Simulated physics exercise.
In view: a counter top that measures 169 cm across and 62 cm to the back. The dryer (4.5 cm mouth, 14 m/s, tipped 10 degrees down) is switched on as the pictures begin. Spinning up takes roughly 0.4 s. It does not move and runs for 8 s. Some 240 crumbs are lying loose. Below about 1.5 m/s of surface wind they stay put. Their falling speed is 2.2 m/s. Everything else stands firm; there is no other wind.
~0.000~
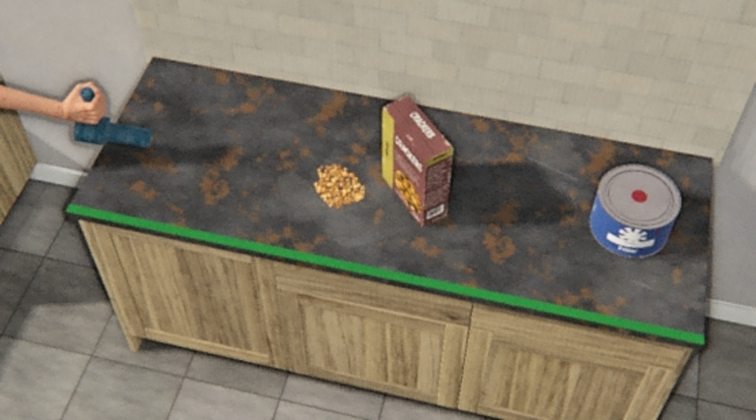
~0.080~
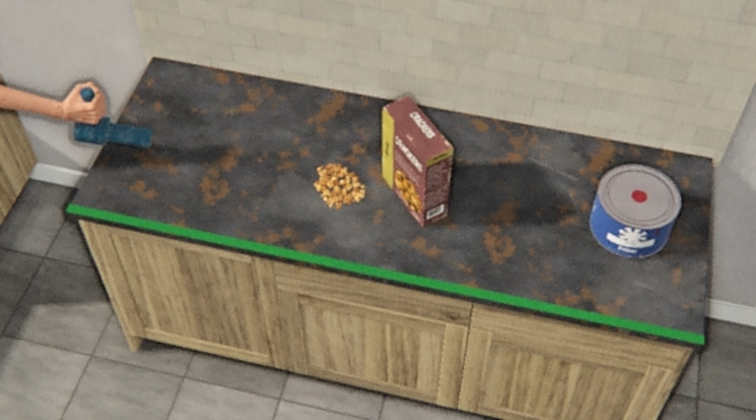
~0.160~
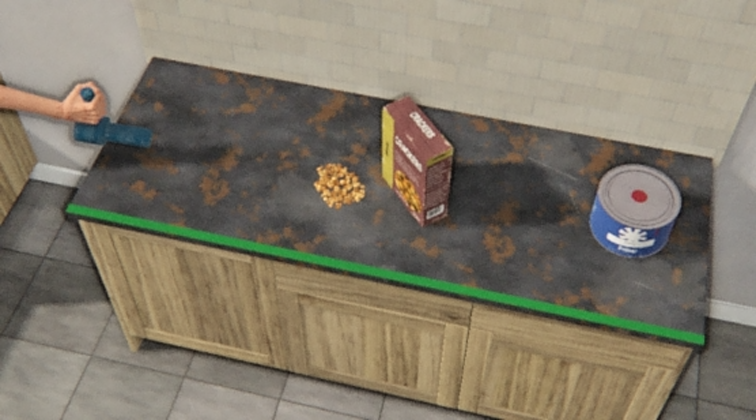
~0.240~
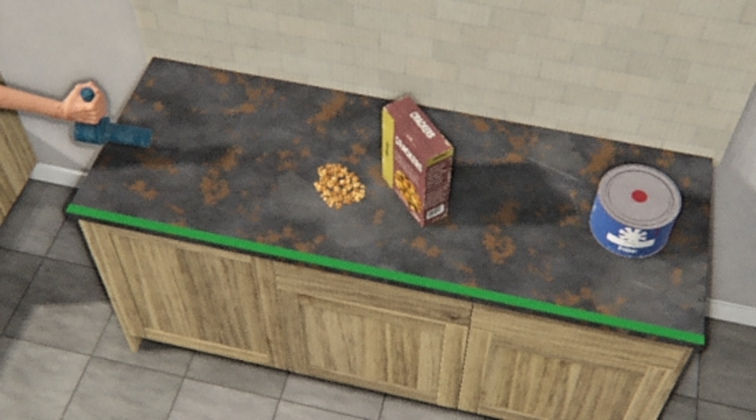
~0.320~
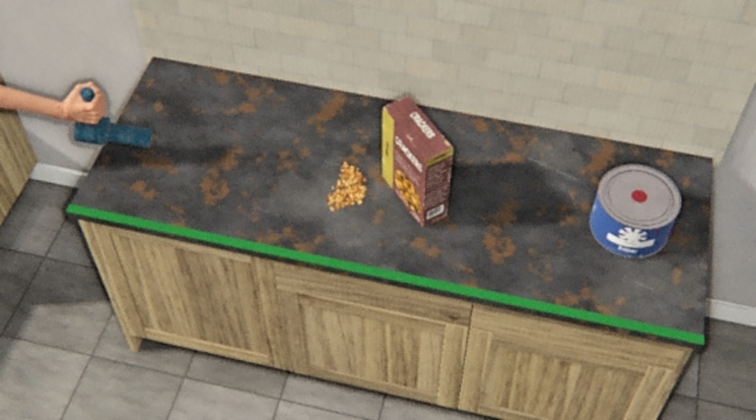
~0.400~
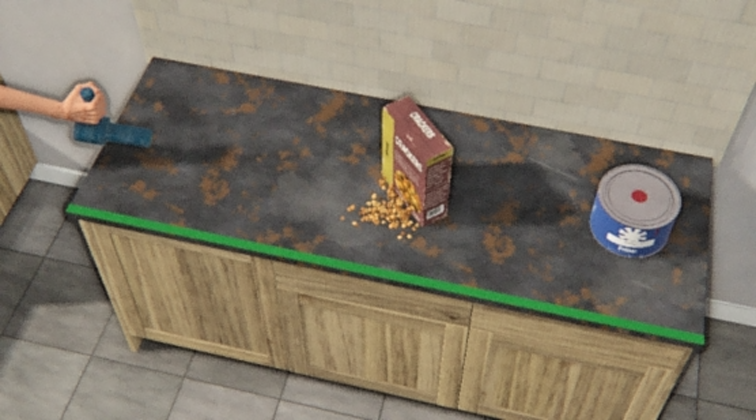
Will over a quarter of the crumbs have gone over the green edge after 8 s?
More than a quarter over the green edge: Yes.
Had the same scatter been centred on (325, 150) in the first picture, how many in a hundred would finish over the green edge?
It would be near 0 %.
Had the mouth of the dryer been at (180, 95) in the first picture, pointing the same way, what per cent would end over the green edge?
It would be near 0 %.
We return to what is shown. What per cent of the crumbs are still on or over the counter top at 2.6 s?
Near 4 %.
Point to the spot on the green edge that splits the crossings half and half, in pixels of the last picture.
Around (493, 301).
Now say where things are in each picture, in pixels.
In the first frame, the middle of the crumbs is near (337, 188), none has stirred yet and the mouth of the dryer is at (151, 139).
In the second frame, the middle of the crumbs is near (337, 187), none has stirred yet and the green edge is centred on (369, 275).
In the third frame, the middle of the crumbs is near (337, 187), none has stirred yet, the top of a carton is at (418, 127) and the top of a large tin is at (639, 196).
In the fourth frame, the middle of the crumbs is near (337, 187) and none has stirred yet.
In the fifth frame, the middle of the crumbs is near (347, 189), the farthest in sight from the dryer is at (364, 196) and about 55 % have left their places.
In the sixth frame, the middle of the crumbs is near (389, 207), the farthest in sight from the dryer is at (417, 226) and all have left their places.
After 1.6 s the count stands so, 83 % are over the green edge.
After 2.6 s the count stands so, 83 % are over the green edge.
After 4.4 s the count stands so, 83 % are over the green edge.
After 8.0 s, at the end, 83 % are over the green edge.
